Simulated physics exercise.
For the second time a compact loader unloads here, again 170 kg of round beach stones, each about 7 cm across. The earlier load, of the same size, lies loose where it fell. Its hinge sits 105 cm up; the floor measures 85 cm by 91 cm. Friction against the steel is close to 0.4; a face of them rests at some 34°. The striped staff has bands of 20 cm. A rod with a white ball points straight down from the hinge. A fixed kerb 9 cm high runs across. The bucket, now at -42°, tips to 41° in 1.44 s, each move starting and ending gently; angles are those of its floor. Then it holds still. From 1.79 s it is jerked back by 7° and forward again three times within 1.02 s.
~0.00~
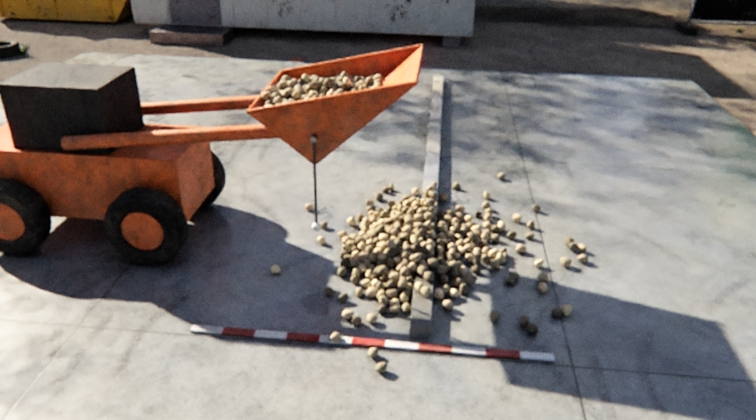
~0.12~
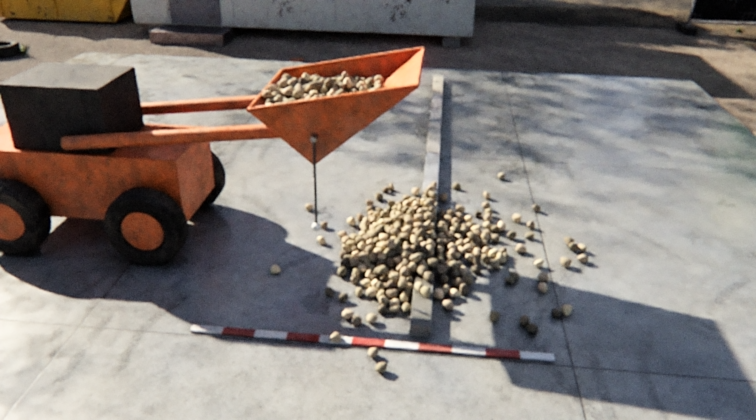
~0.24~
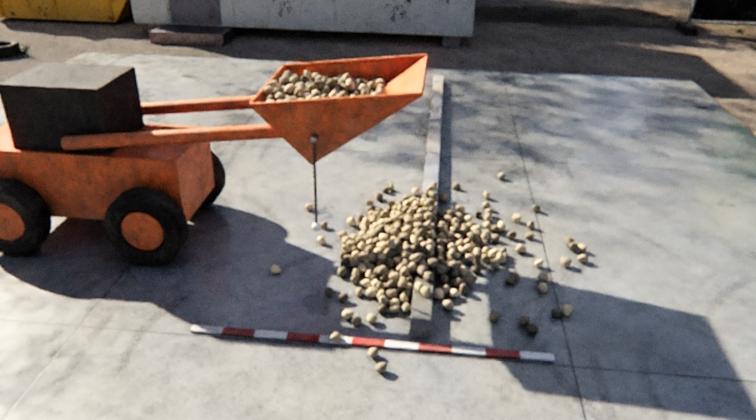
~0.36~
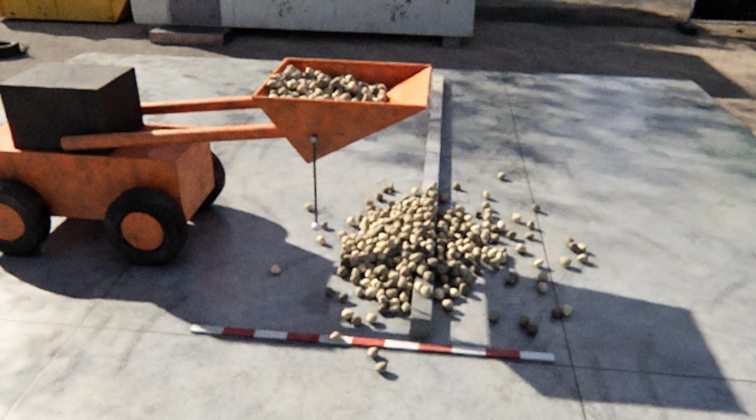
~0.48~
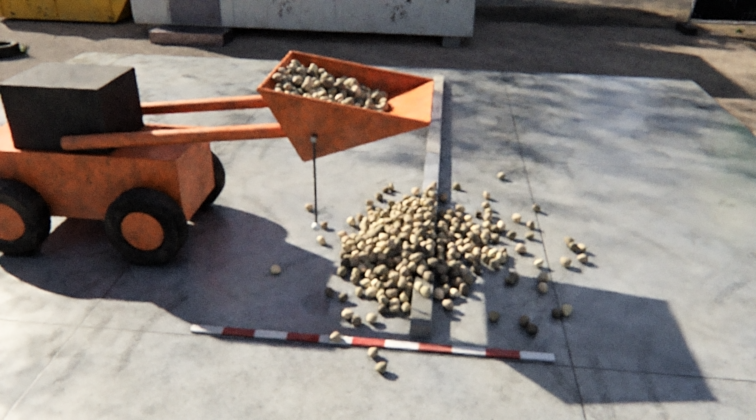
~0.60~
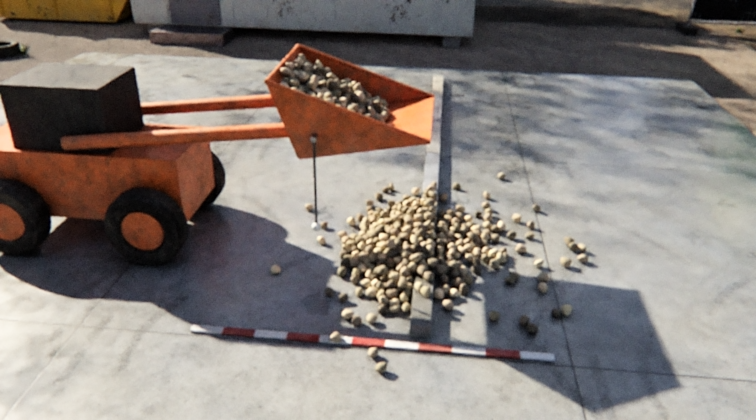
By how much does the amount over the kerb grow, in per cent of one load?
Close to 77 parts in a hundred.
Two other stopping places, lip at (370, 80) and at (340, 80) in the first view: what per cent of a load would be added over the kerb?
Near 20 per cent from the first place, 5 from the second.
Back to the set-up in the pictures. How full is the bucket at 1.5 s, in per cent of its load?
Roughly 40 per cent is still inside.
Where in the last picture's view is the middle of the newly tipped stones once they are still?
Around (468, 244).
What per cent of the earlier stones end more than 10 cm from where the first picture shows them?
Roughly 20 per cent of them.
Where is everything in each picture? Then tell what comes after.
In the first picture, the bucket is at -42°, its lip at (417, 83); the top of the load is at (349, 83). The earlier load is highest near (423, 224), 18 cm above ground level, 72 % on this side of the kerb, 28 % over the kerb.
The second picture shows lip at (418, 86), floor tilted -40°, highest stones at (344, 84); the stones move at 0.1 m/s on average.
In the third picture, the bucket is at -36°, its lip at (422, 94); the top of the load is at (329, 82); the stones move at 0.1 m/s on average.
In the fourth picture, the bucket is at -29°, its lip at (427, 107); the top of the load is at (300, 78); the stones move at 0.2 m/s on average.
The fifth picture shows lip at (430, 124), floor tilted -20°, highest stones at (297, 71); the stones move at 0.2 m/s on average.
The sixth picture shows lip at (430, 143), floor tilted -11°, highest stones at (302, 66); the stones move at 0.2 m/s on average.
After 1.1 s the floor is at 28°; in per cent of one load, 100 in the bucket, 72 on this side of the kerb, 28 over the kerb; the foremost stones are at (566, 258).
After 1.5 s the floor is at 41°; in per cent of one load, 39 in the bucket, 119 on this side of the kerb, 42 over the kerb; the foremost stones are at (566, 258).
After 3.3 s the floor is at 41°; in per cent of one load, 0 in the bucket, 95 on this side of the kerb, 105 over the kerb; the foremost stones are at (604, 256).
After 5.7 s the floor is at 41°; in per cent of one load, 0 in the bucket, 95 on this side of the kerb, 105 over the kerb; the foremost stones are at (604, 256). Net gain over the kerb, 77.
